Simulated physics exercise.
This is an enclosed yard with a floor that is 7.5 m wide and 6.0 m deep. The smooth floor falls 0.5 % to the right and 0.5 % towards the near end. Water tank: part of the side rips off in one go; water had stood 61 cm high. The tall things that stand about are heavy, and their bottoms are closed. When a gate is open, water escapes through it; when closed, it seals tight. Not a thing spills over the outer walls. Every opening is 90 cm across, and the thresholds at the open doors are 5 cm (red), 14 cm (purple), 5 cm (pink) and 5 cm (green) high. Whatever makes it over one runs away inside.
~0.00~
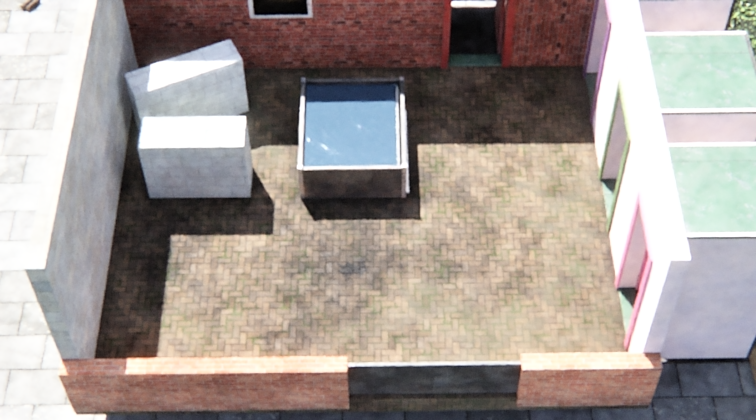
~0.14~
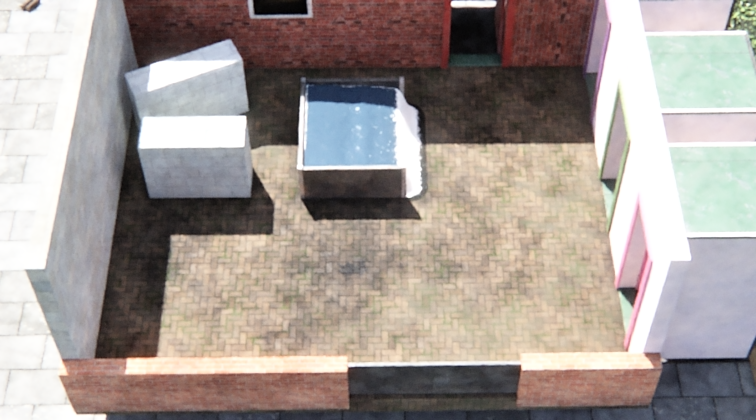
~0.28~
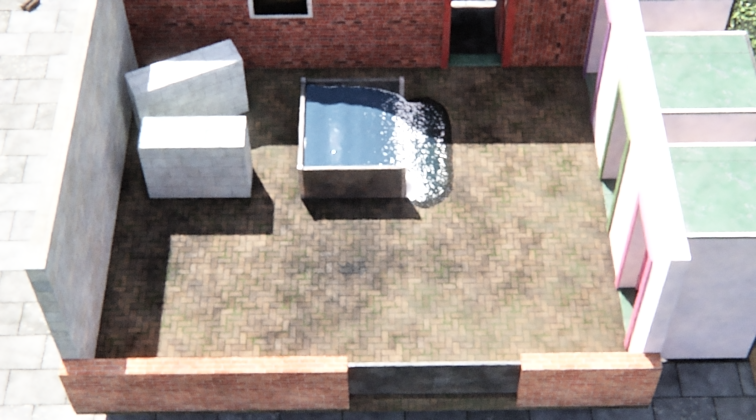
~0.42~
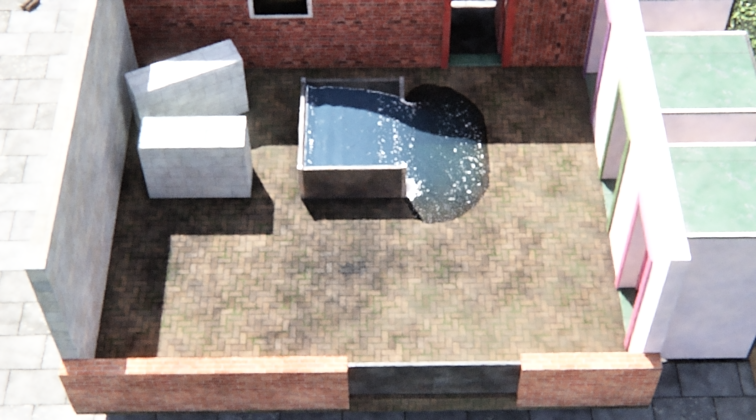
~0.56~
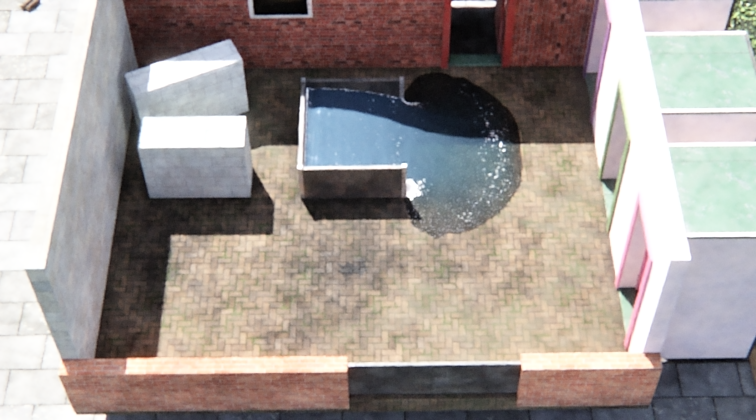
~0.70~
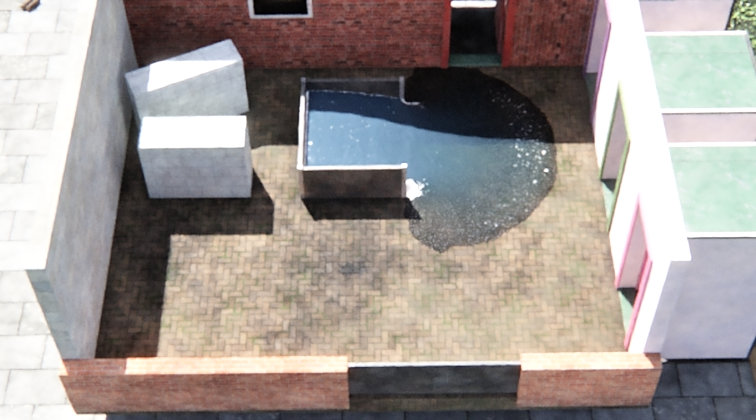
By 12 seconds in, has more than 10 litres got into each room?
Room by room: Behind the red door, yes; behind the purple door, yes; behind the pink door, yes; behind the green door, yes.
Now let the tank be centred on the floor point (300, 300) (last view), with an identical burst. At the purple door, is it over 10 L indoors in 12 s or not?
Purple: Within limit.
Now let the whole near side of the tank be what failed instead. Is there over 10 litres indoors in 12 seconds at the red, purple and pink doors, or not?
Red door doesn't reach it, purple door doesn't reach it, pink door surpasses it.
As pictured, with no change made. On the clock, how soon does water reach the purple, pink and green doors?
Purple = 1.0 s, pink = 2.0 s, green = 1.0 s.
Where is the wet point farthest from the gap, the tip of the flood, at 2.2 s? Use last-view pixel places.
Somewhere around (622, 336).
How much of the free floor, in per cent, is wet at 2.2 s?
About 30 per cent.
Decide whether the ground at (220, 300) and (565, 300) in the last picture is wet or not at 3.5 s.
I'd call them spared and then drenched.
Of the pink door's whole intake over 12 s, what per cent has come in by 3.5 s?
Some 15 per cent by then.
After 1.4 s water covers 30 % of the floor and is deepest (32 cm) near (593, 152); red door 9 cm at the sill, 0 L in, purple door 23 cm at the sill, 2 L in, pink door not reached, green door 14 cm at the sill, 14 L in.
After 2.2 s water covers 30 % of the floor and is deepest (34 cm) near (583, 85); red door 8 cm at the sill, 9 L in, purple door 28 cm at the sill, 33 L in, pink door 6 cm at the sill, 0 L in, green door 20 cm at the sill, 91 L in.
After 3.5 s water covers 35 % of the floor and is deepest (20 cm) near (629, 381); red door 11 cm at the sill, 19 L in, purple door 16 cm at the sill, 80 L in, pink door 7 cm at the sill, 7 L in, green door 13 cm at the sill, 166 L in.
After 7.0 s water covers 65 % of the floor and is deepest (12 cm) near (589, 382); red door 4 cm at the sill, 45 L in, purple door 4 cm at the sill, 83 L in, pink door 9 cm at the sill, 19 L in, green door 6 cm at the sill, 204 L in.
After 12.0 s water covers 90 % of the floor and is deepest (6 cm) near (616, 381); red door 1 cm at the sill, 45 L in, purple door 3 cm at the sill, 84 L in, pink door 6 cm at the sill, 46 L in, green door 5 cm at the sill, 205 L in.
